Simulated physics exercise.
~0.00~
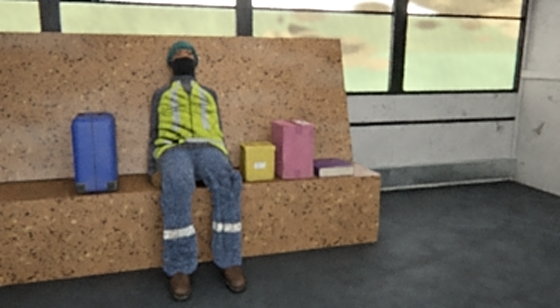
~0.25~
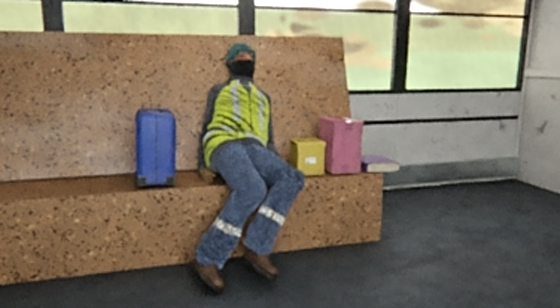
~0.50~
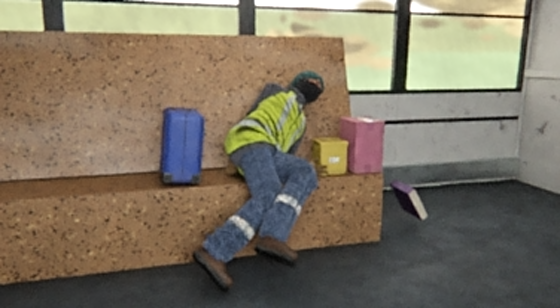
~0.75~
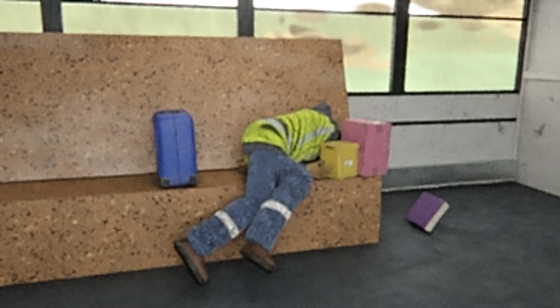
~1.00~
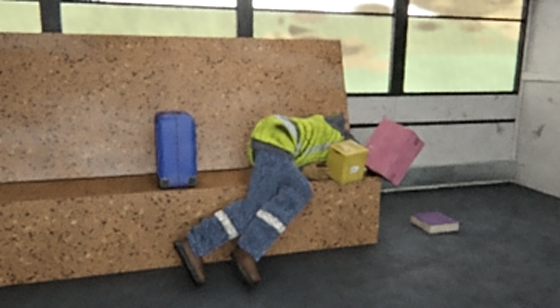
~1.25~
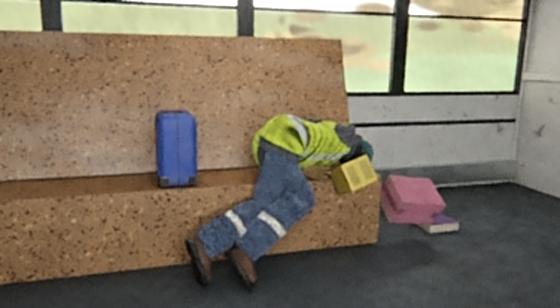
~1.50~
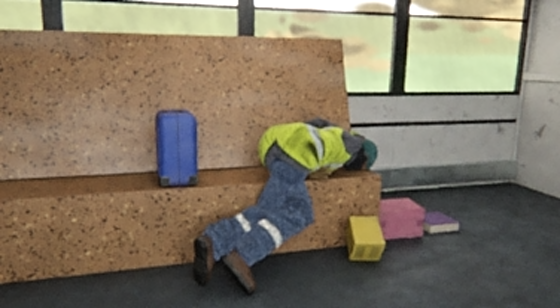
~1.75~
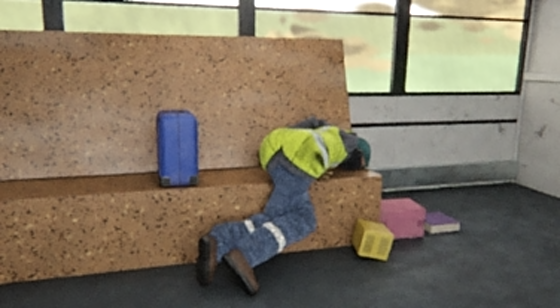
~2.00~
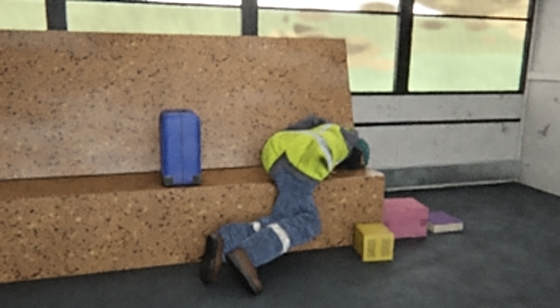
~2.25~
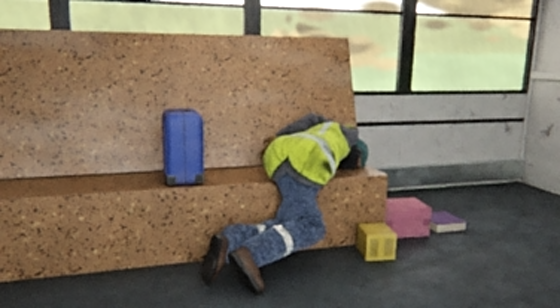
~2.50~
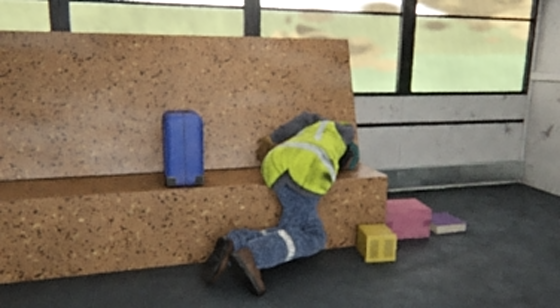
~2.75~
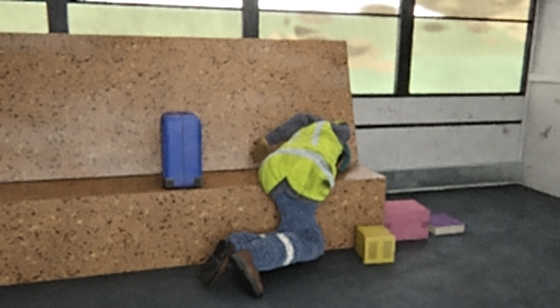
Inside a shuttle with wide windows, a gently swaying view faces a long speckled tan bench. A limp figure in a yellow safety vest, jeans and a dark face covering sits between a blue case on the left and a yellow tub, pink pack and purple folder on the right. Everything slides right, and the folder drops off the end first. The sleeper topples sideways against the tub and pack; the pack tips off, then the tub tumbles after it. Finally the sleeper lies slumped face down over the bench, legs trailing to the floor, while the blue case stands upright.
